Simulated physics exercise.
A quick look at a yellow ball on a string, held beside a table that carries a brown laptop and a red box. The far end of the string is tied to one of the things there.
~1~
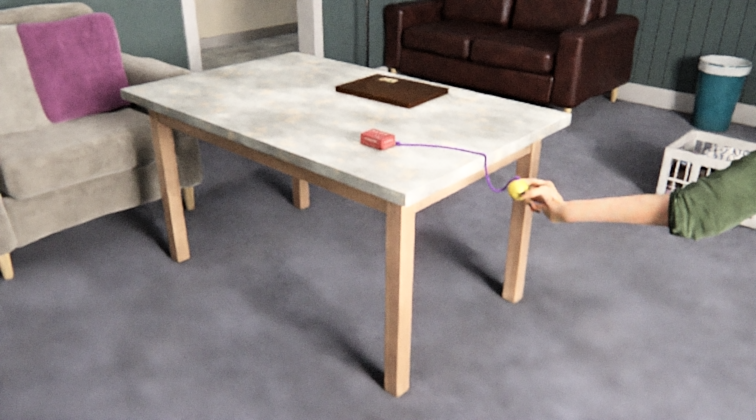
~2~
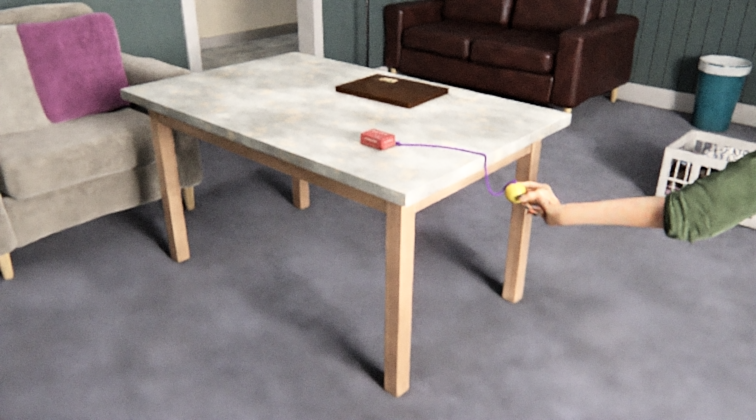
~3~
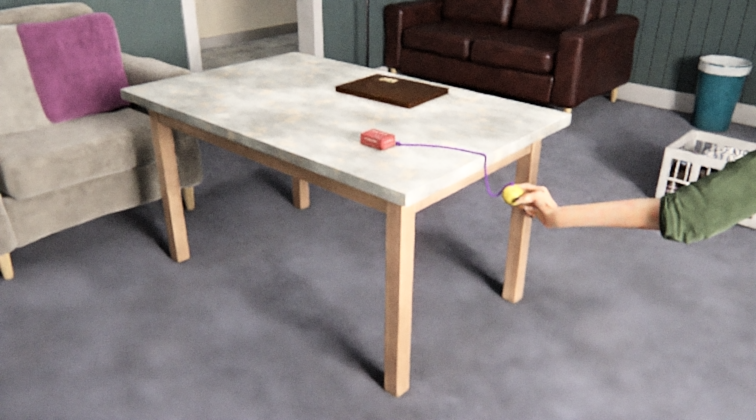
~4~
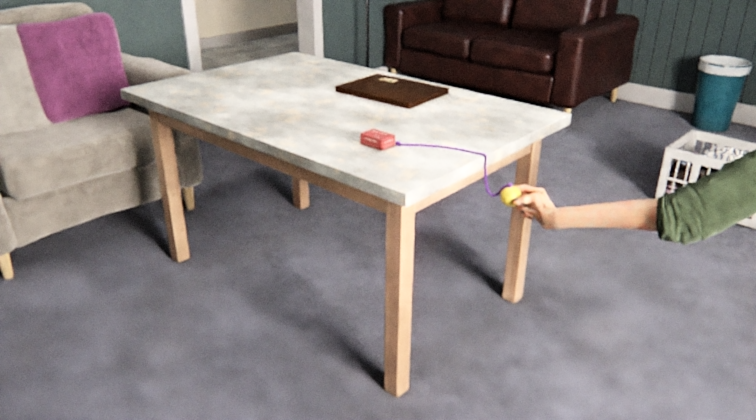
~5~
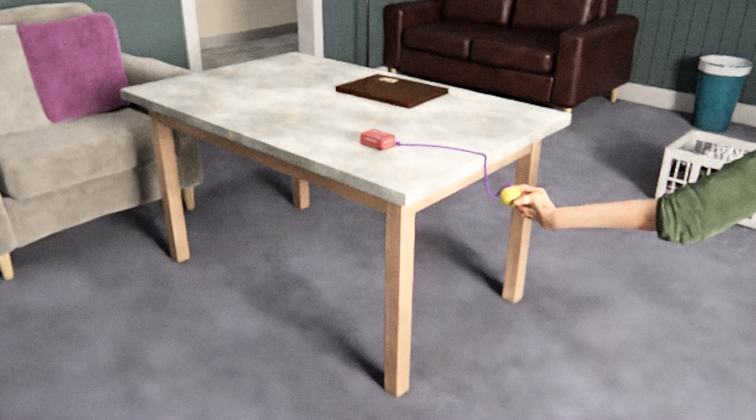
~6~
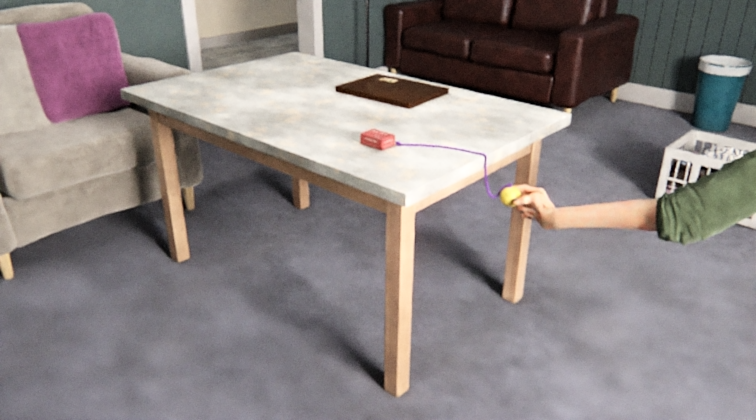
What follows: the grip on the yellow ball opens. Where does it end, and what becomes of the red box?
Outcome: The yellow ball lands on the floor, the red box follows it down.
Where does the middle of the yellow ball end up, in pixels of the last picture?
Near (430, 399).
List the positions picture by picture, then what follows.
In the first frame, yellow ball (519, 189); brown laptop (392, 87); red box (378, 134).
In the second frame, yellow ball (516, 193).
In the third frame, yellow ball (513, 195).
In the fourth frame, yellow ball (511, 196); string through (437, 146) (476, 153).
In the fifth frame, yellow ball (511, 196); string through (437, 146) (476, 153).
In the sixth frame, yellow ball (511, 196); brown laptop (392, 87); red box (378, 134); string tied to the box, with little slack.
Then, 0.36 s later than the last view, ball above the floor near (487, 305); laptop as before; box tugged along near (468, 144).
Then, 0.66 s later than the last view, ball on the floor near (446, 367); laptop as before; box down on the floor.
Finally, ball on the floor near (430, 399); laptop as before; box down on the floor. The yellow ball drops all the way and the red box is dragged off.
